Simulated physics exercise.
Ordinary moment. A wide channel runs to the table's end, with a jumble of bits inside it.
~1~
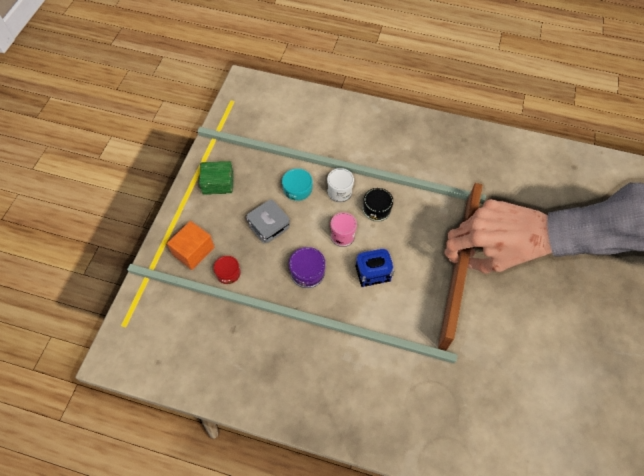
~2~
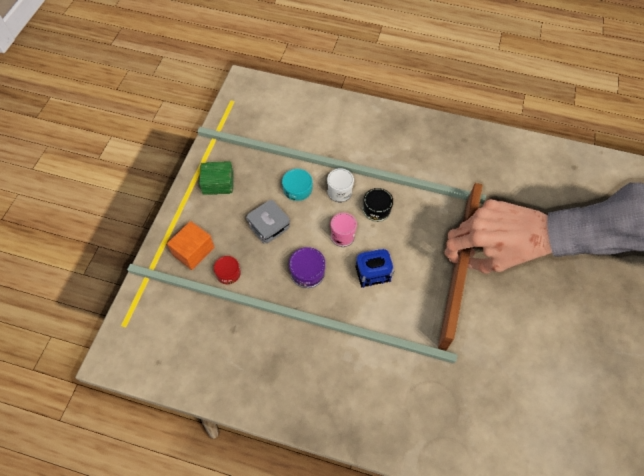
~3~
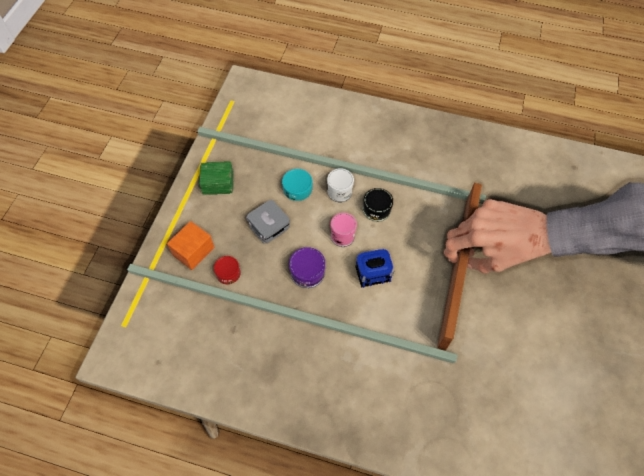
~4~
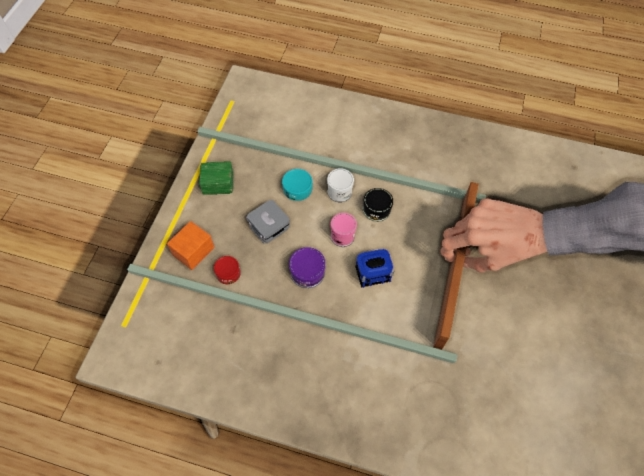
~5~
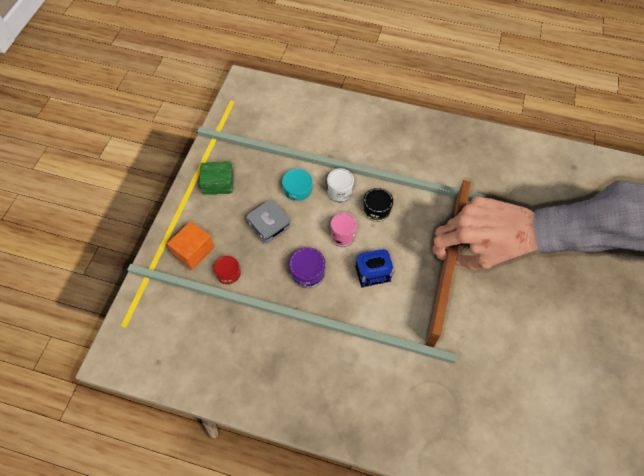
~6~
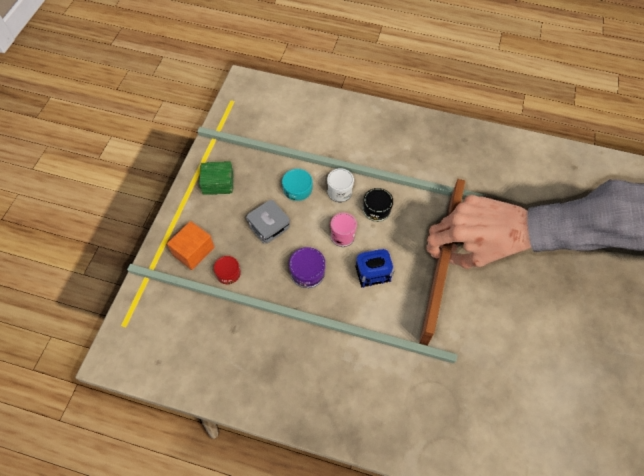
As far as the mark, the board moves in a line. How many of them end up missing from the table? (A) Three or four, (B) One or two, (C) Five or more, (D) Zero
A.
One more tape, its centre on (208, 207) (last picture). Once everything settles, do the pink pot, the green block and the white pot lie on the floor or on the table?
Going in order, the pink pot keeps its spot, then the green block goes off the edge, then the white pot keeps its spot.
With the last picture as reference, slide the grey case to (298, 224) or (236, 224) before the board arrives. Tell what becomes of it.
Results in order - down; down.
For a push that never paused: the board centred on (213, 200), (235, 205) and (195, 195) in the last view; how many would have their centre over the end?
Per position: 1 / 0 / 4.
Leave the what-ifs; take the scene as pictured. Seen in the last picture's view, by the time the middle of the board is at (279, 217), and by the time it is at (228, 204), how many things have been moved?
Counts: 8, 10.
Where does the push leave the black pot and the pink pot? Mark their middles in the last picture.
About (184, 165), and about (175, 184).
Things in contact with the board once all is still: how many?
It's 6 of them.
Soon after, none off yet; green block at rest near (217, 178); orange block at rest near (191, 246); red tub at rest near (227, 270).
In the end, the number that fall off is three or four; gone, turquoise tub, grey case, orange block and green block.
